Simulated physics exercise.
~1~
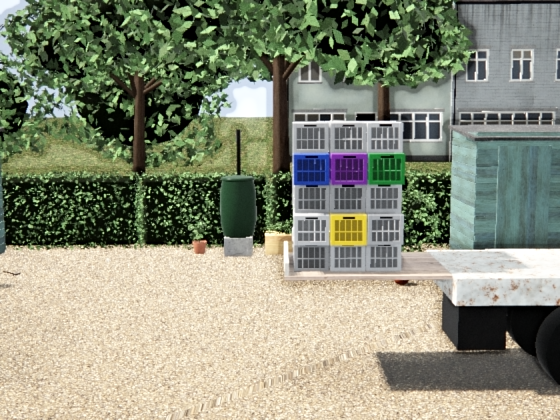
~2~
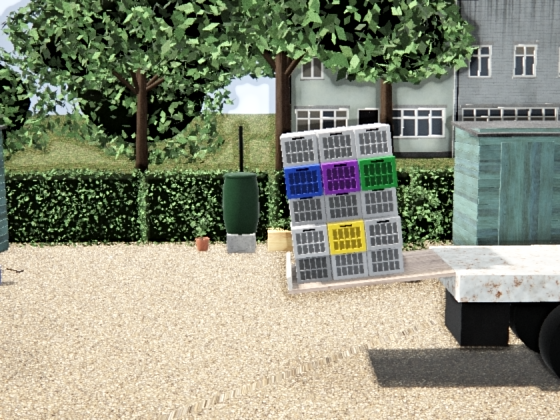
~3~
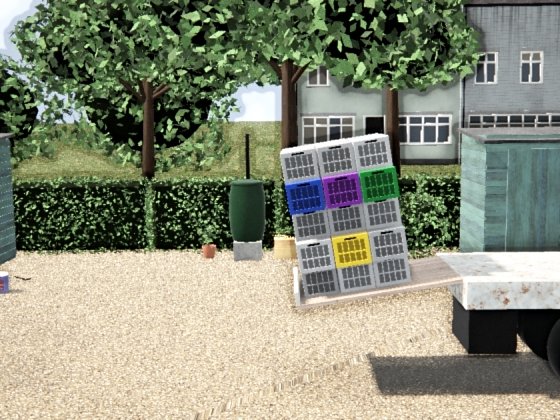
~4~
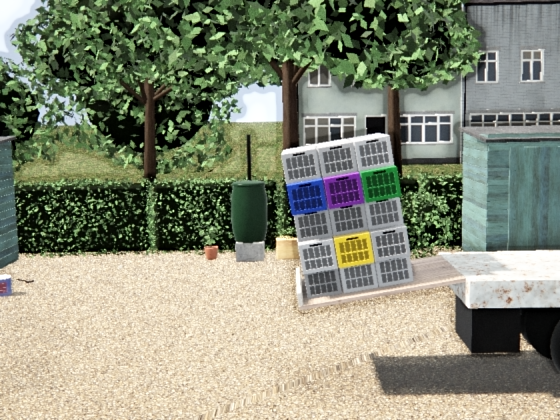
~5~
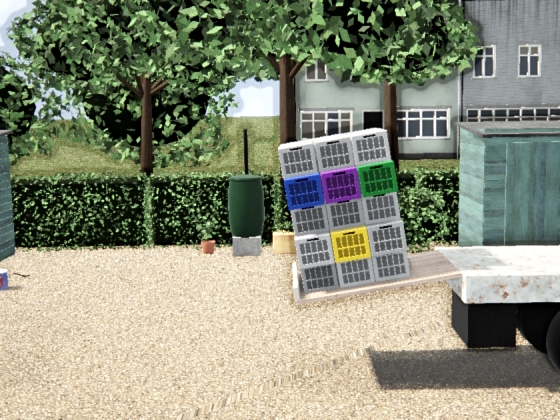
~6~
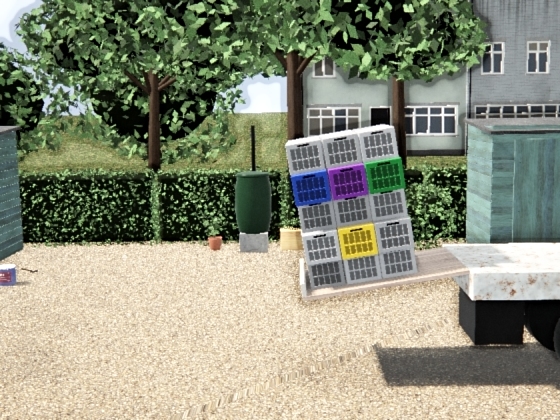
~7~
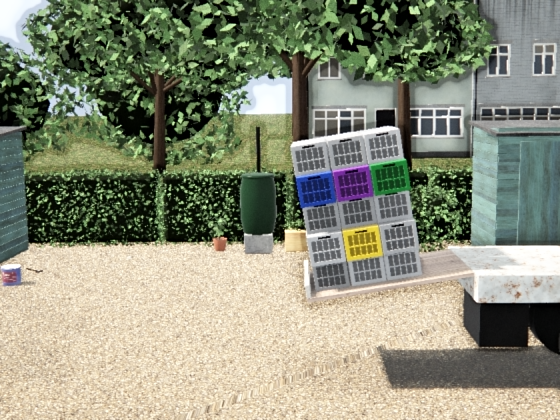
A tall stack of shut crates, mostly grey, stands on a flap at the left end of a pale flat-bed in a gravel yard, seen from the side by a gently swaying camera. Blue, purple and green crates sit in a row near the top, with a yellow one lower down. Behind are a hedge, trees, a dark green barrel and grey houses. The flap, level at first, dips down to the left, and the stack leans left with it. The tilting then stops, and the crates stay together on the sloping flap, none falling off.
